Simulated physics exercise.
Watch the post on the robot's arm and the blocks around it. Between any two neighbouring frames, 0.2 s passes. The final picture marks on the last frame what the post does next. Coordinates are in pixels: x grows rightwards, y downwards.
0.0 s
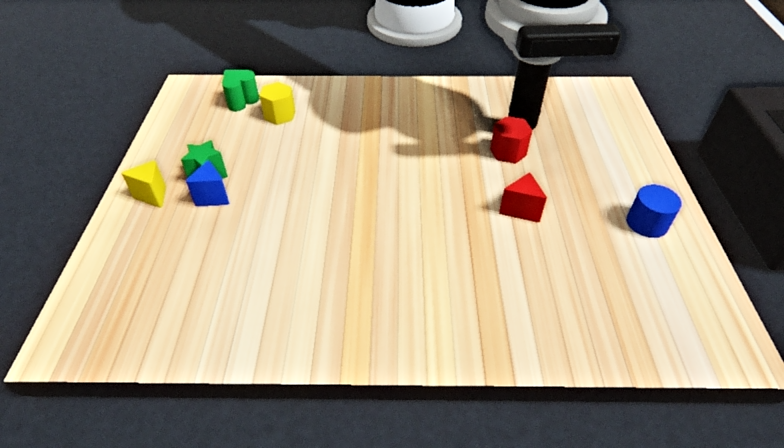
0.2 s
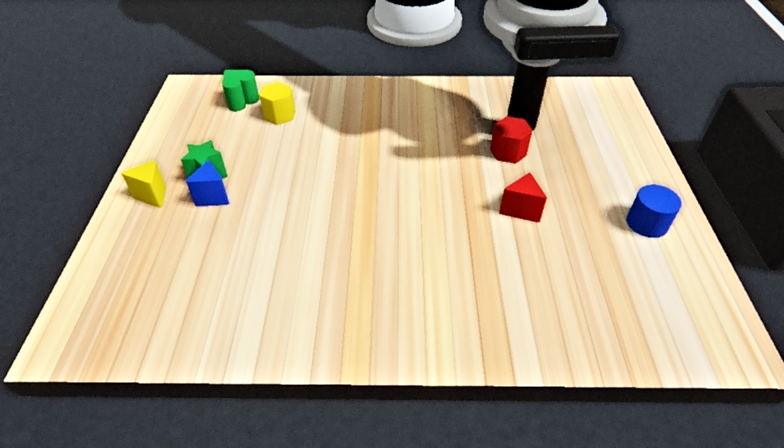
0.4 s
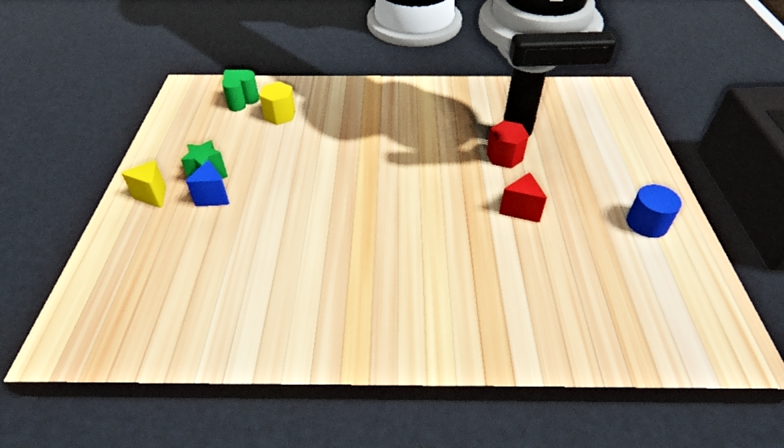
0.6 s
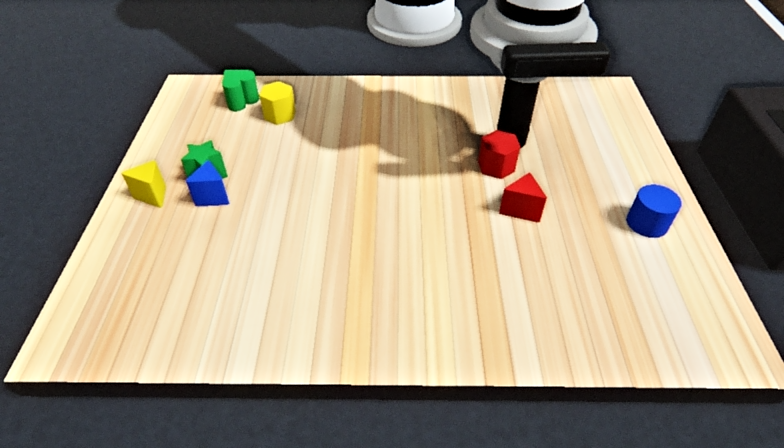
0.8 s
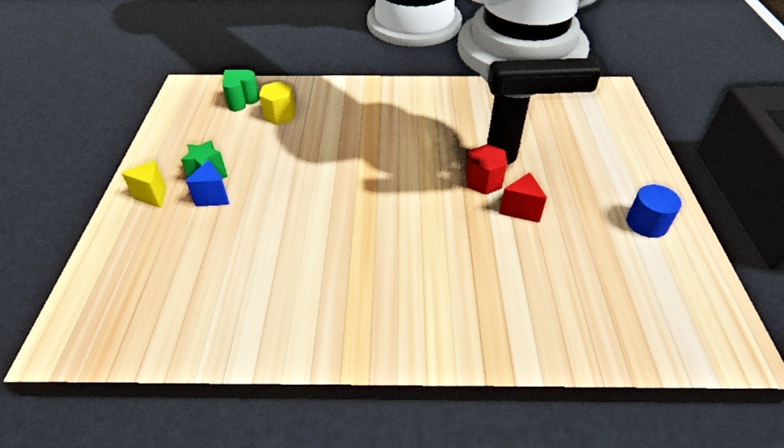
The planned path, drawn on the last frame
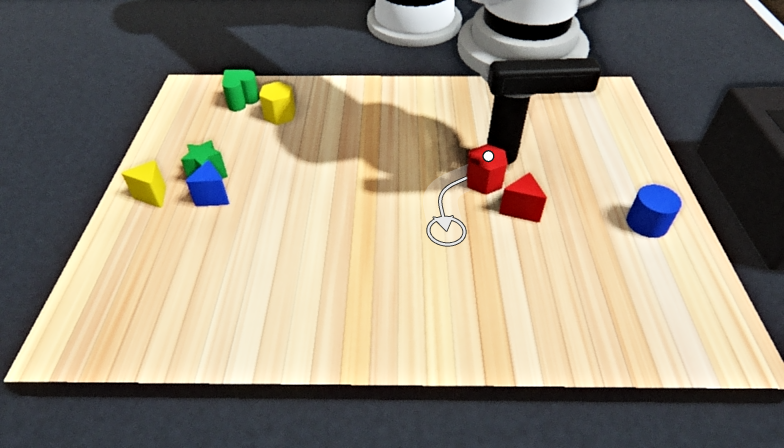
A black post on a robot's arm starts beside a red hexagonal block on a pale wooden board, seen from a fixed, raised view. A red triangle sits just below, a blue cylinder to the right, and green, yellow and blue blocks at the left. After a brief pause, the post pushes the hexagon down and left, close to the triangle, while the other blocks stay put.
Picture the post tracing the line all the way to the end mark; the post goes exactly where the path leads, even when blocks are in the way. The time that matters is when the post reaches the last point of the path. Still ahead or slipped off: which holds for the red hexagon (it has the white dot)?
I think the post keeps pushing the red hexagon along right to the end.
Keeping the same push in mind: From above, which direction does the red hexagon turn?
Short answer: Counterclockwise.
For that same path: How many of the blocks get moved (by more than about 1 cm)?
I count one.
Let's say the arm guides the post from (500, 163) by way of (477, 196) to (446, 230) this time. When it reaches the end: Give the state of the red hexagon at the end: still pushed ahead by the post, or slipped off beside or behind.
When the path is over, you would find the red hexagon still in front of the post.
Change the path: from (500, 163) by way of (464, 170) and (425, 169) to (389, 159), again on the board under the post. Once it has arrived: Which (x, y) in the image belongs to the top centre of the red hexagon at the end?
Roughly at (473, 168).
The line goes from (500, 163) via (467, 178) and (440, 199), ending at (446, 231); the dot is on the red hexagon.
The first path, step by step. One third of the way, post (467, 171); red hexagon (464, 177), turned 35° anticlockwise.
Two thirds of the way, post (441, 192); red hexagon (458, 198), turned 95° anticlockwise.
At the end, post (447, 224); red hexagon (479, 227), turned 145° anticlockwise; red triangle unmoved.
